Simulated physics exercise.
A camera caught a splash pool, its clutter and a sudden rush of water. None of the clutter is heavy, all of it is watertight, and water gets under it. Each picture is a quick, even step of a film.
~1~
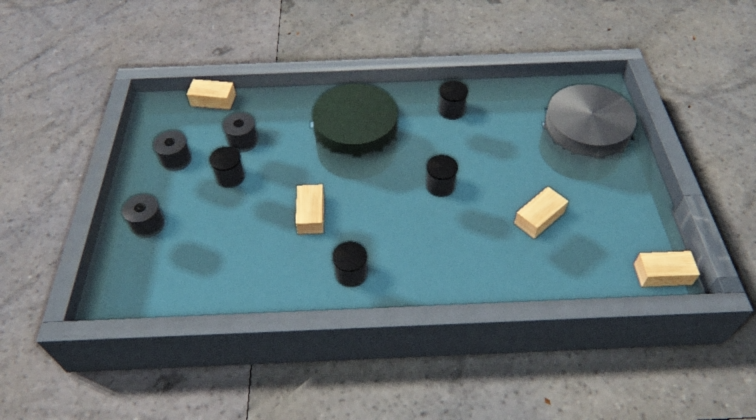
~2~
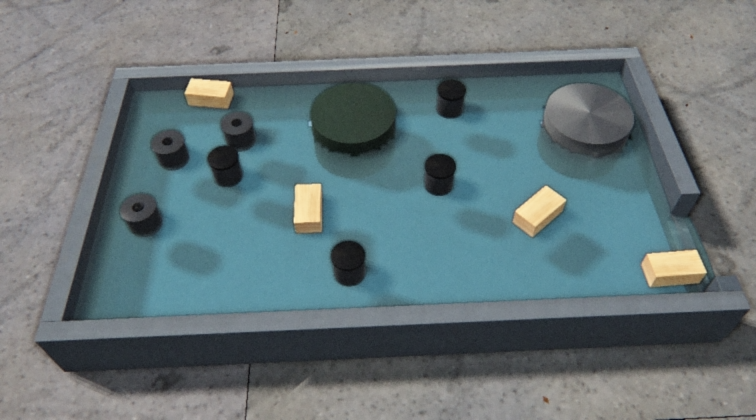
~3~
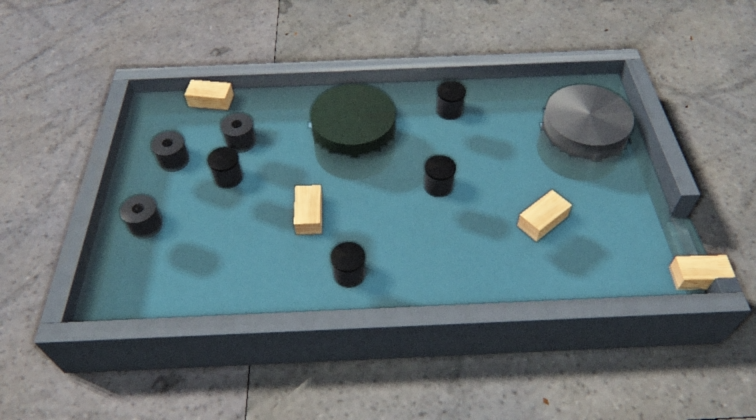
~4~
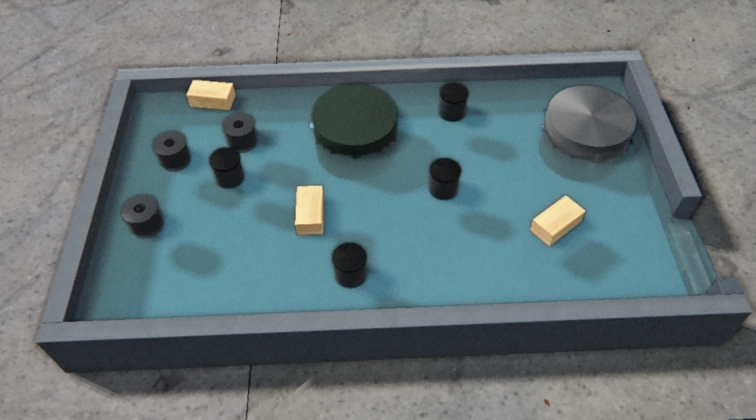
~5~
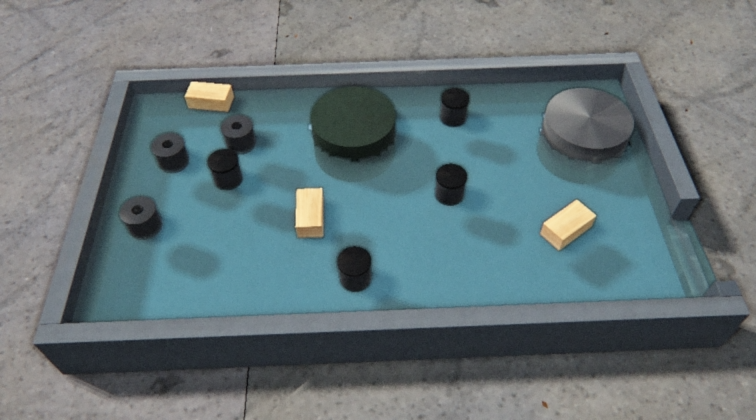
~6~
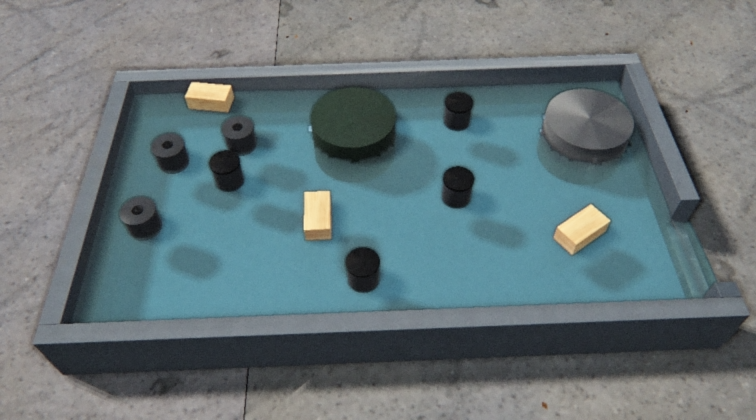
At first, pale blocks, small dark cylinders and two large discs sit in a walled pool of blue water as a gap opens in the right wall. The nearest block slides out through it and disappears, then another block drifts rightward, and a few black cylinders shift slightly the same way.
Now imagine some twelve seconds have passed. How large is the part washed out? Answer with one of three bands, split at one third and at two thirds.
Under one third.
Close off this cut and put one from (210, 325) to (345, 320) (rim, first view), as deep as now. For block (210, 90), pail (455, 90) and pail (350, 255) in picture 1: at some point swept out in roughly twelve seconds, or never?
The first one never exits, the second never exits, the third exits.
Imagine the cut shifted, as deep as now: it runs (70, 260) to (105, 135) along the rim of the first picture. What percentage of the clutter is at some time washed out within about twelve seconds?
50 per cent.
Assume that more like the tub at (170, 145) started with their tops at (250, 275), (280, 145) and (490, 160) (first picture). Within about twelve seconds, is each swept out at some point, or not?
First one does not escape, second one does not escape, third one makes it out.
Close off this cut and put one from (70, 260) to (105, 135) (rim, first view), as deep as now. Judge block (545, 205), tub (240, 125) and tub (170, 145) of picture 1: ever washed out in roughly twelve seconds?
Same order as asked: Never leaves, exits, exits.
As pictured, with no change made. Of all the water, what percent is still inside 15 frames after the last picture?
I make it 80 percent.
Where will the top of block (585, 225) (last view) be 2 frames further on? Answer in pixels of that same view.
The top ends up somewhere near (610, 229).
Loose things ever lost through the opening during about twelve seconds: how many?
So the number is 2.
A moment on, 1 of 11 are out; 10 afloat.
Next, 2 of 11 are out; 9 afloat.
Later, 2 of 11 are out; 9 afloat.
In the end, 2 of 11 are out; 9 afloat.
